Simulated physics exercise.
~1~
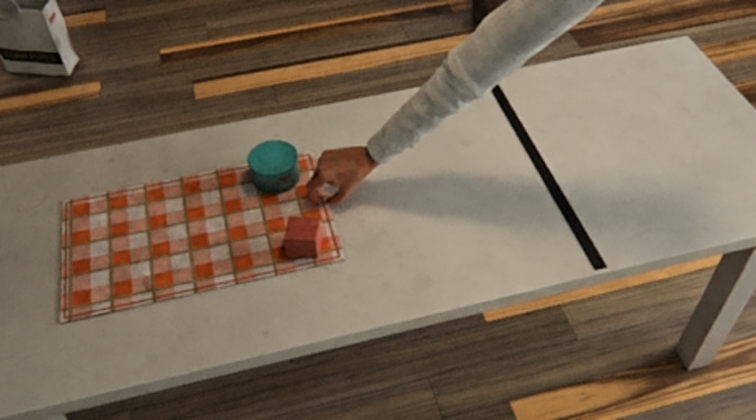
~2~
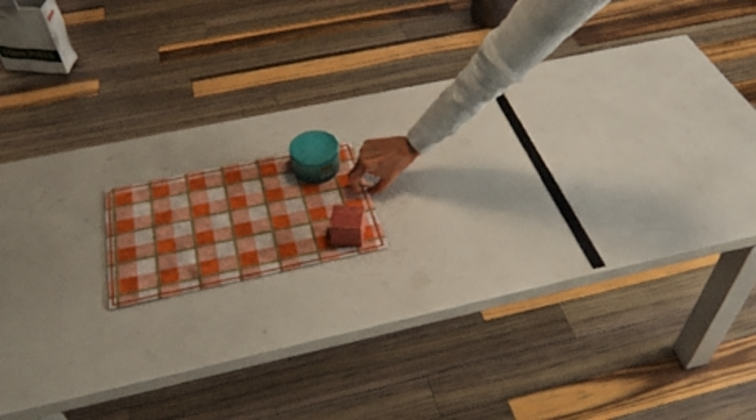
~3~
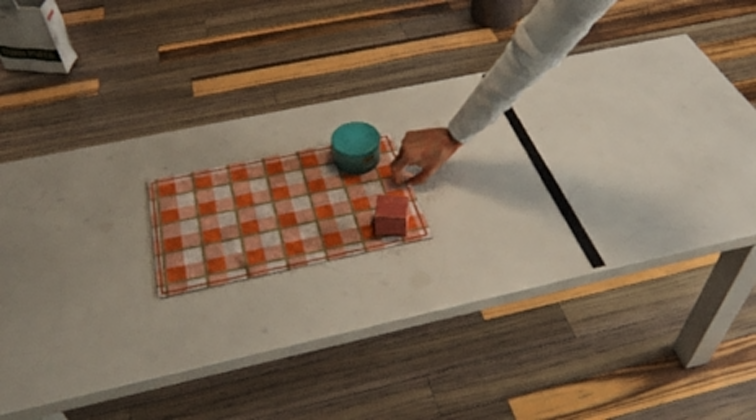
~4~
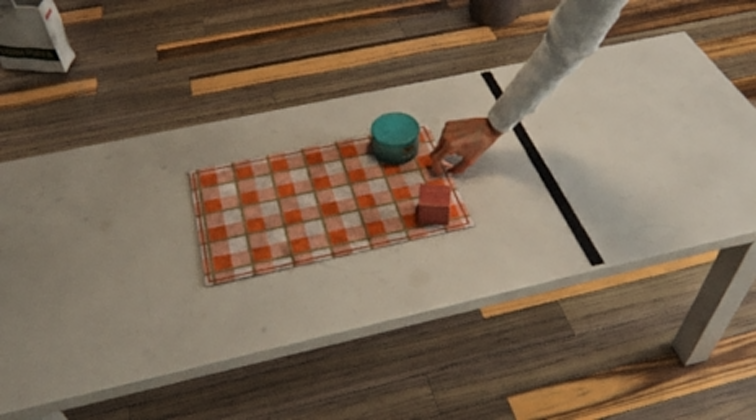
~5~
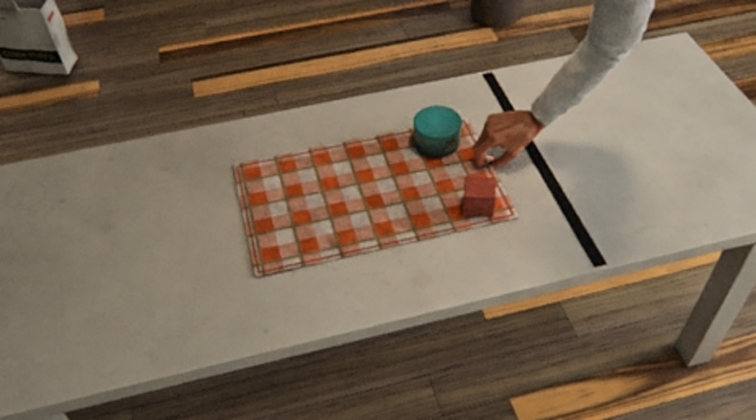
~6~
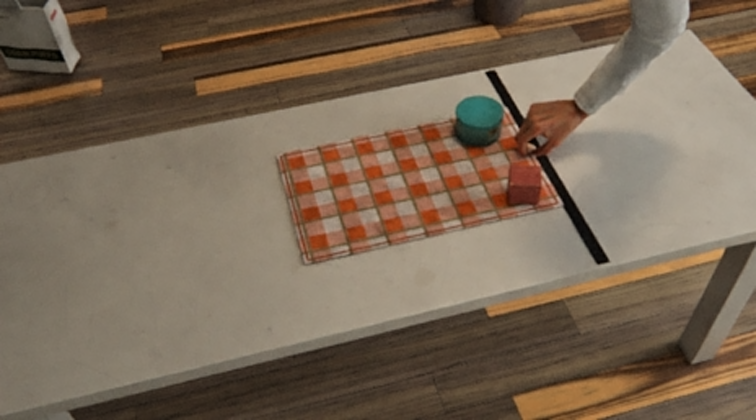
The clip opens on a pale table where a hand in a light sleeve grips the right edge of an orange checked tea towel, with a turquoise tub at the back and a red block nearer the front. The hand draws the cloth steadily to the right, towards a dark strip of tape across the table. Tub and block ride along, keeping their places near the leading edge. The hand passes over the tape as the cloth closes the gap. It ends with the cloth's hem at the tape, and both the tub and the block still on the cloth.
